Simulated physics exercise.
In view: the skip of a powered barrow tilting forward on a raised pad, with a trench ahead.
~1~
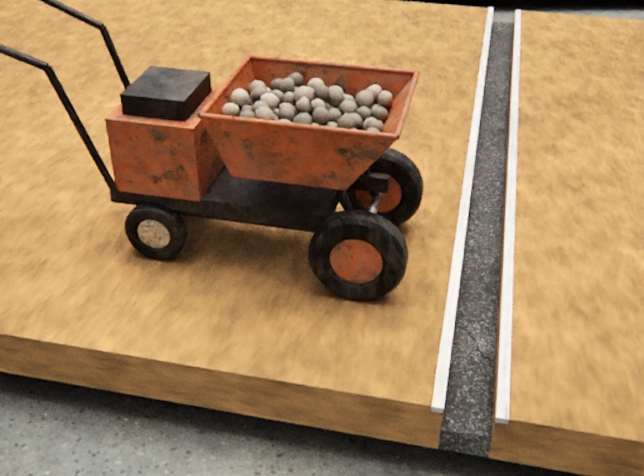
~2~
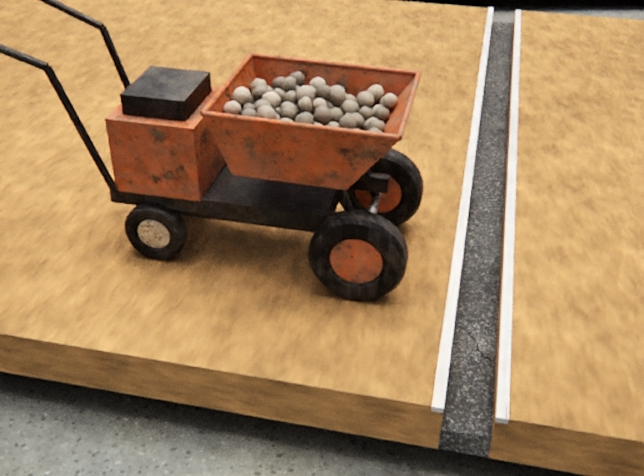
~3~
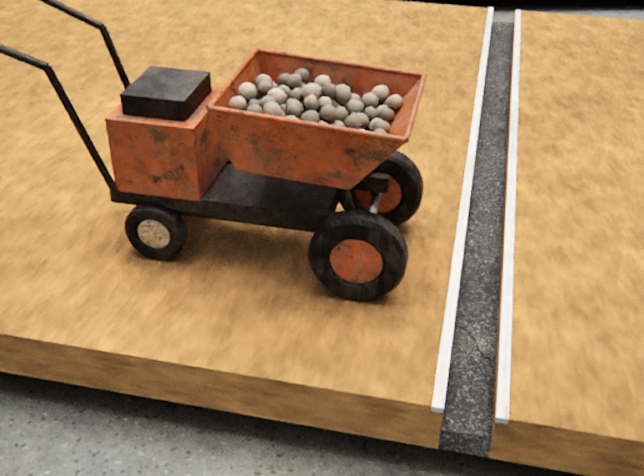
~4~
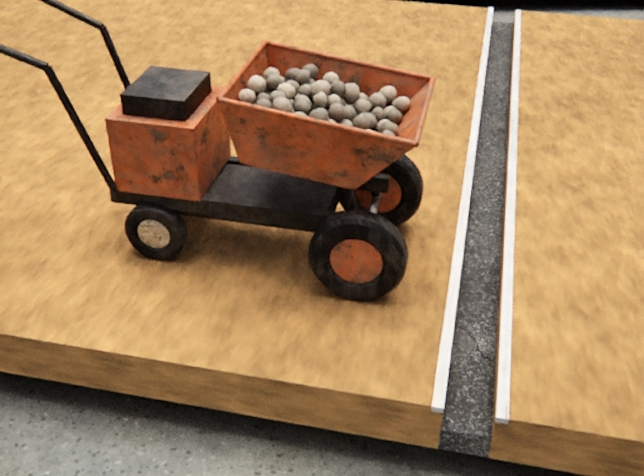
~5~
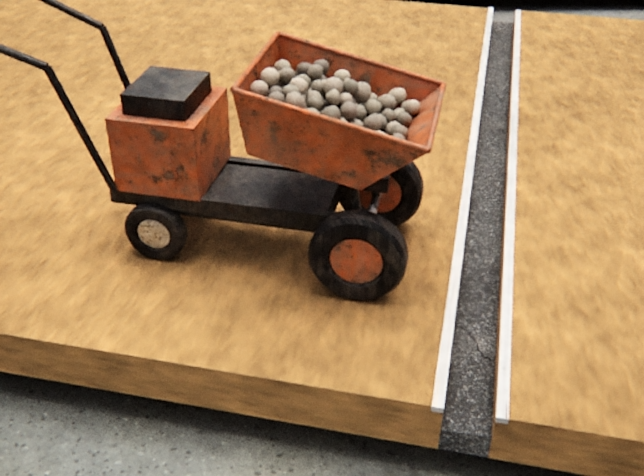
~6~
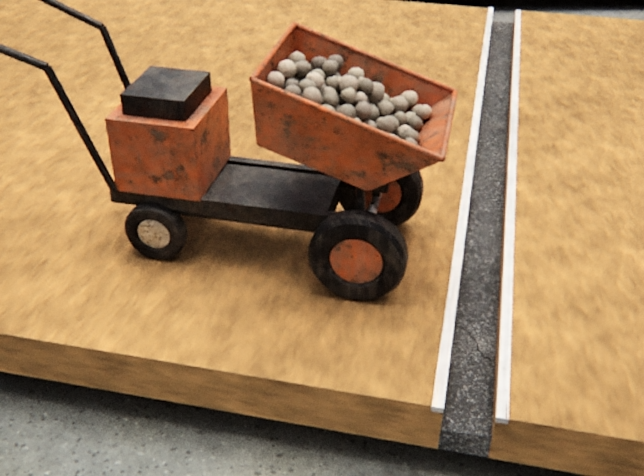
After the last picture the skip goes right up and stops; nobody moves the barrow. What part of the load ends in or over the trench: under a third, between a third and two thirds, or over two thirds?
The trench takes under a third.
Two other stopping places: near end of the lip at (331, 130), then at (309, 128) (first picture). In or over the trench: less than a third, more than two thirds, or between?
In turn: One to two thirds; one to two thirds.
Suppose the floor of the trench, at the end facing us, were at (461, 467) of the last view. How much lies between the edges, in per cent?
Some 10 per cent.
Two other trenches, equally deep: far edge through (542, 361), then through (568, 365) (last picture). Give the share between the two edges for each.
Near 50 % and 70 %.
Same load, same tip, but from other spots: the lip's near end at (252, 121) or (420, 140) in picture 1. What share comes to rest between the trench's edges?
About 30 and 0 per cent.
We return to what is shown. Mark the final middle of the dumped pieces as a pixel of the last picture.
Close to (554, 276).
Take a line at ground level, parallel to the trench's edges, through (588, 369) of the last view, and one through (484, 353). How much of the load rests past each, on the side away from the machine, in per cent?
Near 30 % and 90 %.
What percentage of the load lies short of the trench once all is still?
About 0 per cent.
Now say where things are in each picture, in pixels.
The first picture shows lip of the skip near (397, 137), level; top of the load near (290, 100), river pebbles; first edge of the trench near (446, 346); far edge near (505, 356), the trench under half as wide as the skip, and about half as deep as wide.
The second picture shows lip of the skip near (399, 138), level; top of the load near (292, 99).
The third picture shows lip of the skip near (406, 140), tipped barely; top of the load near (277, 98).
The fourth picture shows lip of the skip near (416, 145), tipped a little; top of the load near (286, 93).
The fifth picture shows lip of the skip near (428, 151), tipped a little; top of the load near (299, 87).
The sixth picture shows lip of the skip near (442, 159), tipped clearly; top of the load near (300, 85); first edge of the trench near (446, 346); far edge near (505, 356).
Shortly afterwards, skip tipped steeply; the whole lot in the skip.
Next, skip tipped right over; the bulk in the skip; near a quarter beyond it; only a few falling.
Some moments later, skip tipped right over; near a quarter in the skip; only a few in or heaped over the trench; the bulk beyond it.
In the end, skip tipped right over; a little in the skip; a little in or heaped over the trench; the bulk beyond it.
